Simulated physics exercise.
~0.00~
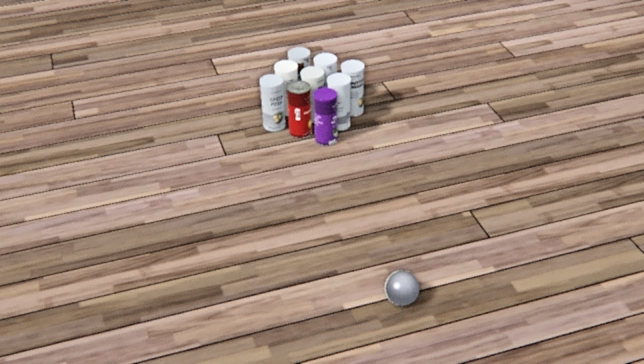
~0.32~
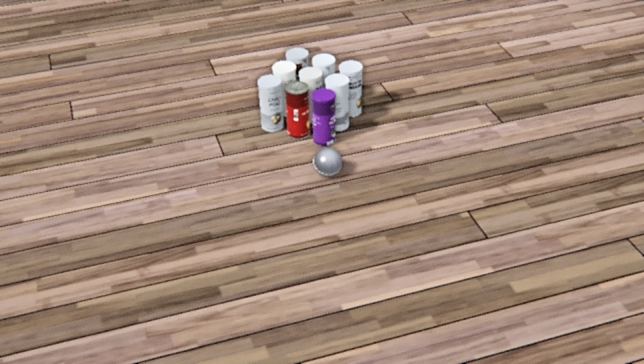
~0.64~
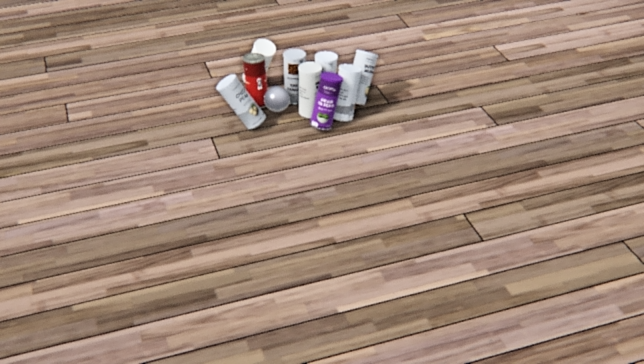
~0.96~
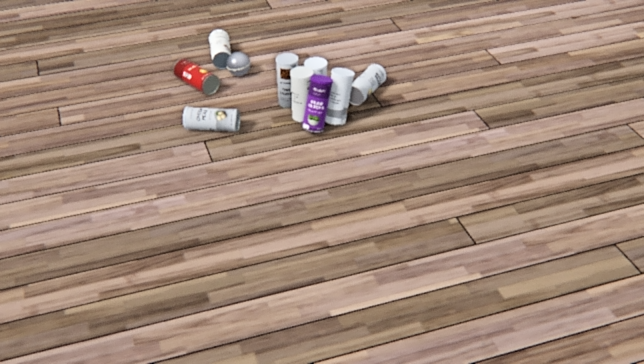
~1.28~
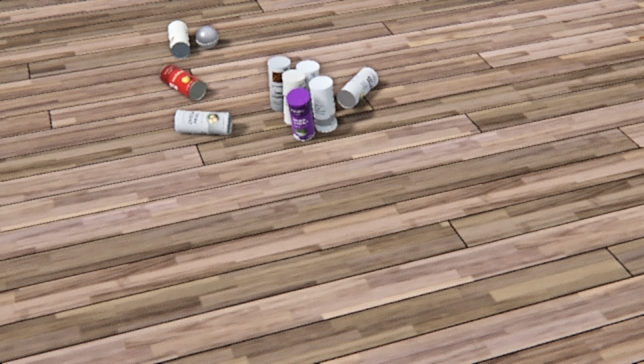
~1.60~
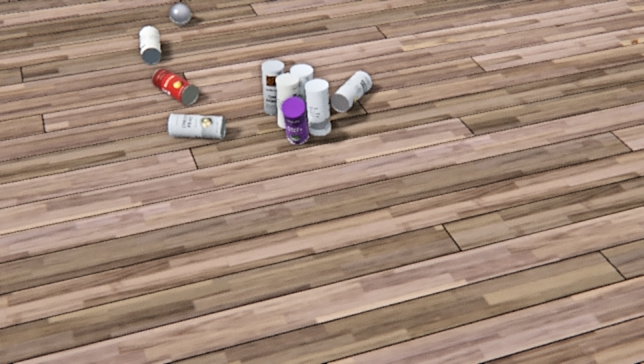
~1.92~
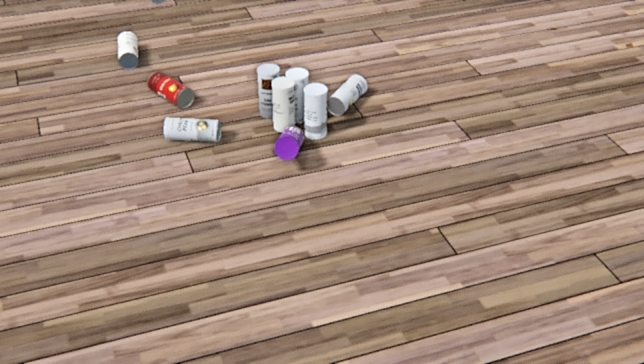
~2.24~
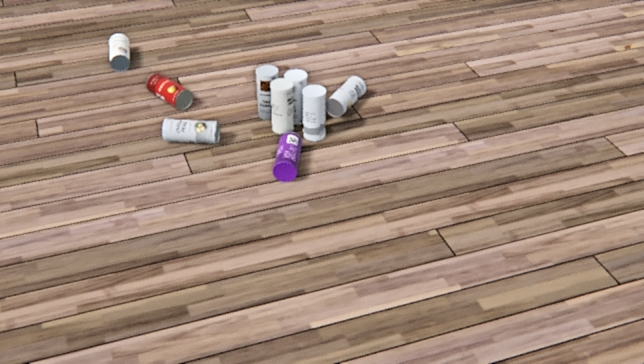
To begin with, a shiny grey ball rolls up and to the left across a wooden plank floor toward a tight cluster of upright canisters, mostly white, with a red one and a purple one in front. It plows into the group and breaks through the left side, knocking over the red canister and two white ones. Another white canister tips over on the right, while the ball rolls on toward the top left and out of view. The purple canister leans, then topples toward the viewer, leaving five canisters down and four white ones standing.
